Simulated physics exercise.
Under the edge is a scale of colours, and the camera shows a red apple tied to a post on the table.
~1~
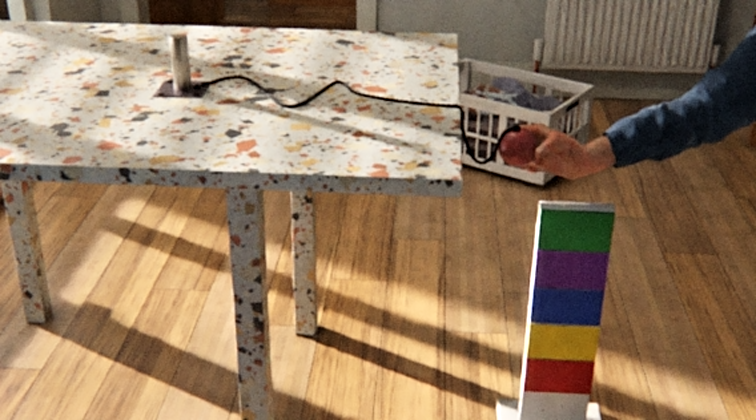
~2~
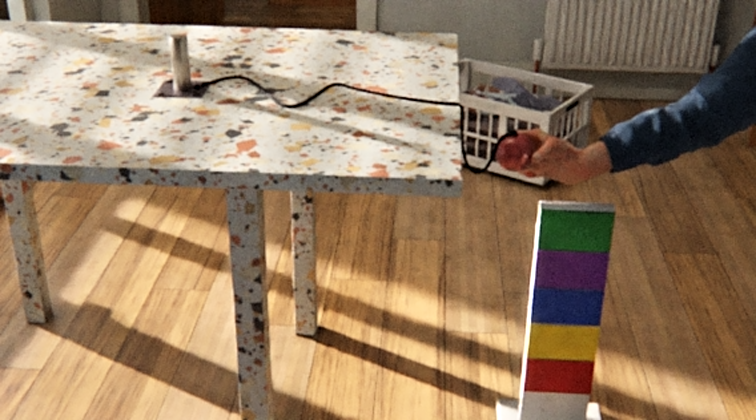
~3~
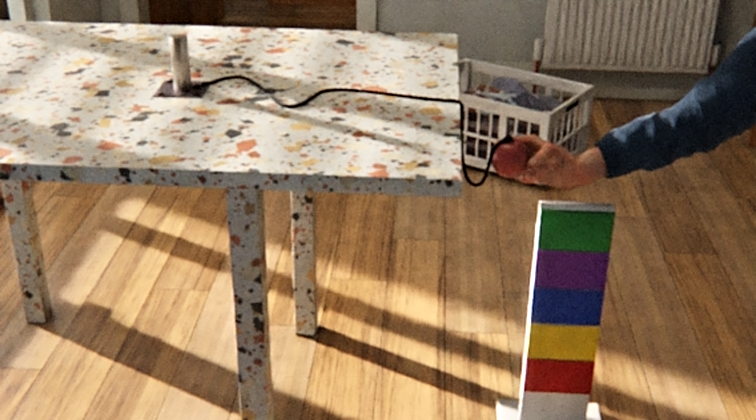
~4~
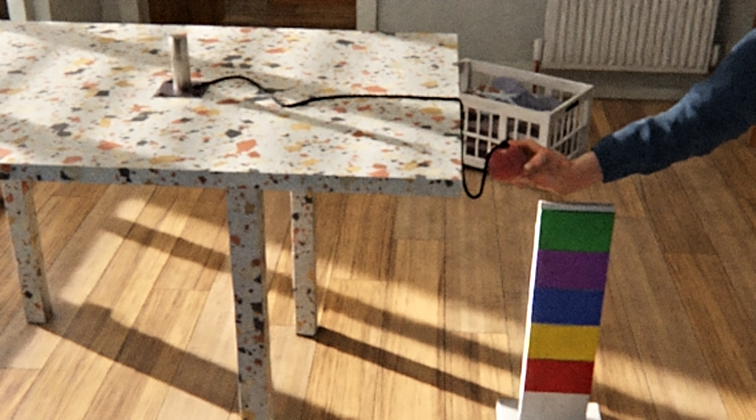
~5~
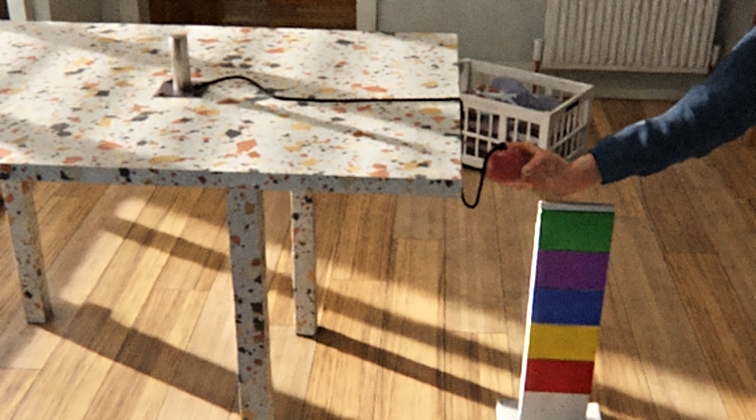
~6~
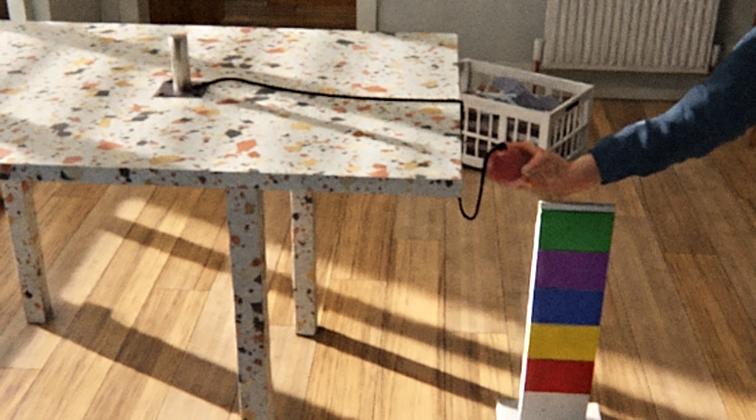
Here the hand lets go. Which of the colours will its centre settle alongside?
It settles alongside yellow.
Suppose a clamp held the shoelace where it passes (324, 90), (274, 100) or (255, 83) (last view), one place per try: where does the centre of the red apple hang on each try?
First try near (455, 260), second near (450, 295), third near (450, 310).
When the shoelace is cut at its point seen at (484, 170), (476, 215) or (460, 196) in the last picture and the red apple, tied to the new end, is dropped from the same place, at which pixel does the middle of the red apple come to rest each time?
Close to (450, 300) first, close to (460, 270) next, and close to (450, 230) last.
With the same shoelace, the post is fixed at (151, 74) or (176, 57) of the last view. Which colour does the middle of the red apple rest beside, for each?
Blue; blue.
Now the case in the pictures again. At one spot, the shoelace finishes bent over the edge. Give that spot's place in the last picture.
That spot is near (439, 101).
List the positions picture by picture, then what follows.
The first picture shows red apple (518, 147); green (576, 232); purple (571, 271); blue (567, 308); yellow (563, 343); red (559, 377).
The second picture shows red apple (515, 152); shoelace through (231, 77) (275, 100) (330, 86) (406, 98) (462, 141).
The third picture shows red apple (511, 158).
The fourth picture shows red apple (507, 163); shoelace through (231, 77) (275, 100) (358, 96) (448, 99) (463, 176).
The fifth picture shows red apple (505, 165).
The sixth picture shows red apple (505, 165); shoelace through (233, 79) (308, 93) (404, 100) (460, 137) (465, 216).
A little later, apple near (461, 296); level with blue.
Next, apple near (431, 328); level with yellow.
When it is over, apple near (446, 335); level with yellow. At yellow.
